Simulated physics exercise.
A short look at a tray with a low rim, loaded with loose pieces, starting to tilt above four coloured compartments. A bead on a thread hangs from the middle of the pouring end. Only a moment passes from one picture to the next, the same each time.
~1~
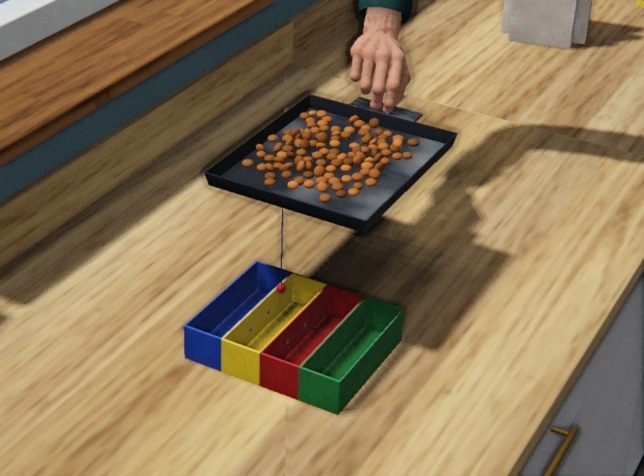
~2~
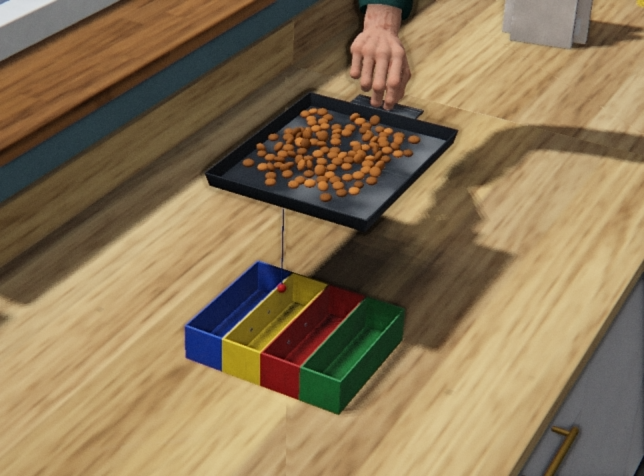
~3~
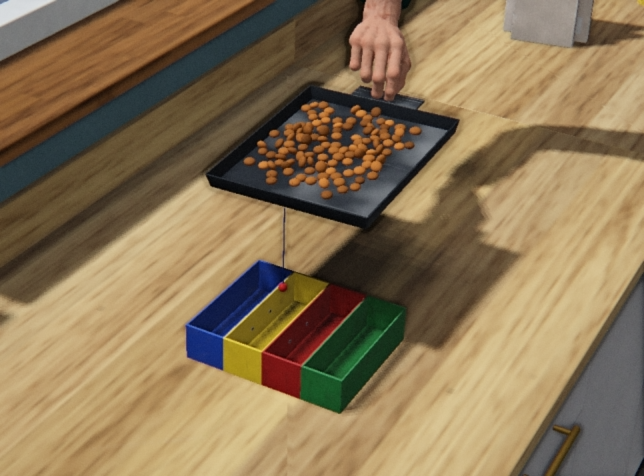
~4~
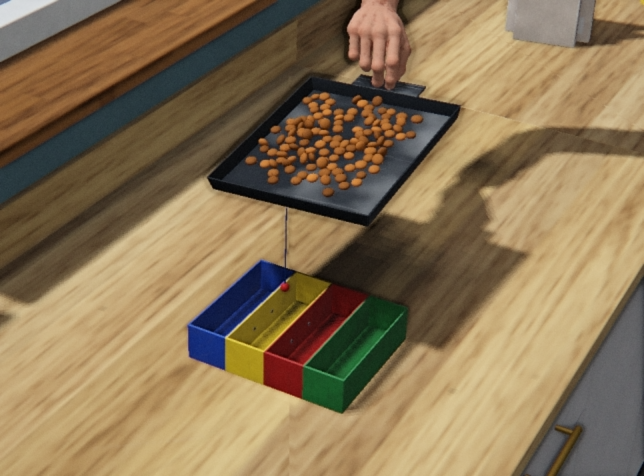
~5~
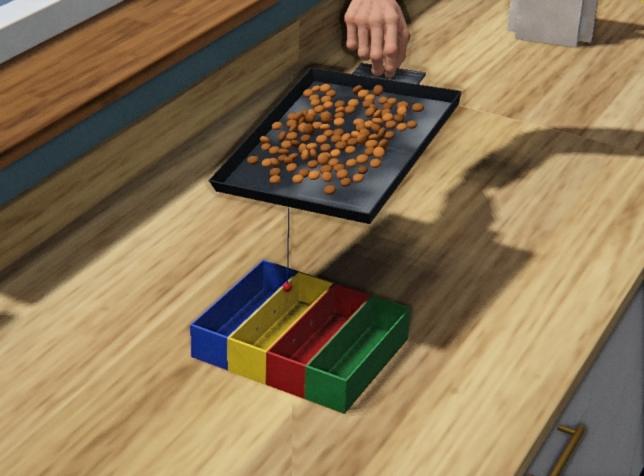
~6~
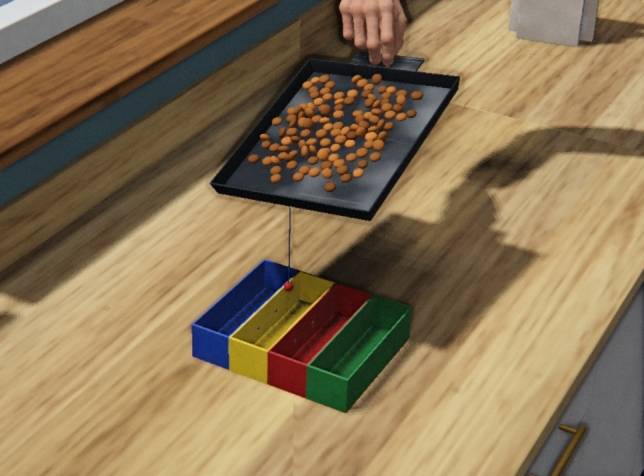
In this clip, a hand holds a dark, low-rimmed tray of small brown pieces above blue, yellow, red and green compartments, then gradually tilts it toward its left corner while a red bead hangs on a thread below.
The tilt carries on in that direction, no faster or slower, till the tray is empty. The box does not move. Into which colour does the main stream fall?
It favours the blue compartment.
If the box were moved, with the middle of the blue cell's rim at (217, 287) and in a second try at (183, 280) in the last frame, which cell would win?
The first try: That blue cell. The second: The yellow one.
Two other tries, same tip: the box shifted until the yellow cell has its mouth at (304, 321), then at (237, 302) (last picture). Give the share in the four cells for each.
First some 10, then 90 per cent.
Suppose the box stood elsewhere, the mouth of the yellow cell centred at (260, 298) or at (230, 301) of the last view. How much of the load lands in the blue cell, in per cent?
Roughly 60 per cent, and 60 per cent.
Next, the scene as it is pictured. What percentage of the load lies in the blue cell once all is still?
Some 30 per cent.
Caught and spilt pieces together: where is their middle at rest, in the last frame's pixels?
Near (213, 310).
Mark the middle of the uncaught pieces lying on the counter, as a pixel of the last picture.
Roughly at (198, 304).
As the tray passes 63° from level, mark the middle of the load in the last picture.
Near (250, 177).
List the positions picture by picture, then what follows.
Corners of the pouring end at (209, 172) and (365, 219), level; middle of the load at (334, 153), bits of cat kibble; bead on its thread at (281, 288); blue cell at (203, 345); yellow cell at (241, 359); red cell at (279, 373); green cell at (319, 388), in the first frame.
Corners of the pouring end at (209, 172) and (365, 218), level; middle of the load at (335, 151), in the second frame.
Corners of the pouring end at (210, 173) and (366, 216), tipped barely, lowest at the left corner; middle of the load at (336, 146), in the third frame.
Corners of the pouring end at (211, 176) and (367, 213), tipped a little, lowest at the left corner; middle of the load at (337, 140), in the fourth frame.
Corners of the pouring end at (213, 179) and (368, 211), tipped a little, lowest at the left corner; middle of the load at (338, 133), in the fifth frame.
Corners of the pouring end at (214, 182) and (367, 209), tipped clearly, lowest at the left corner; middle of the load at (338, 127); blue cell at (211, 344); yellow cell at (249, 357); red cell at (287, 371); green cell at (327, 386), in the sixth frame.
Soon after the last picture, tray tipped steeply; nearly all on the tray; a small part falling or outside the box.
A little later, tray tipped past a quarter turn; a small part on the tray; about a quarter in the blue cell; a stray few in the yellow cell; about two thirds falling or outside the box.
Later still, tray tipped past a quarter turn; about a quarter in the blue cell; a stray few in the yellow cell; about two thirds falling or outside the box.
At rest, tray tipped past a quarter turn; about a quarter in the blue cell; a stray few in the yellow cell; none in the green cell; none in the red cell; about two thirds outside the box.
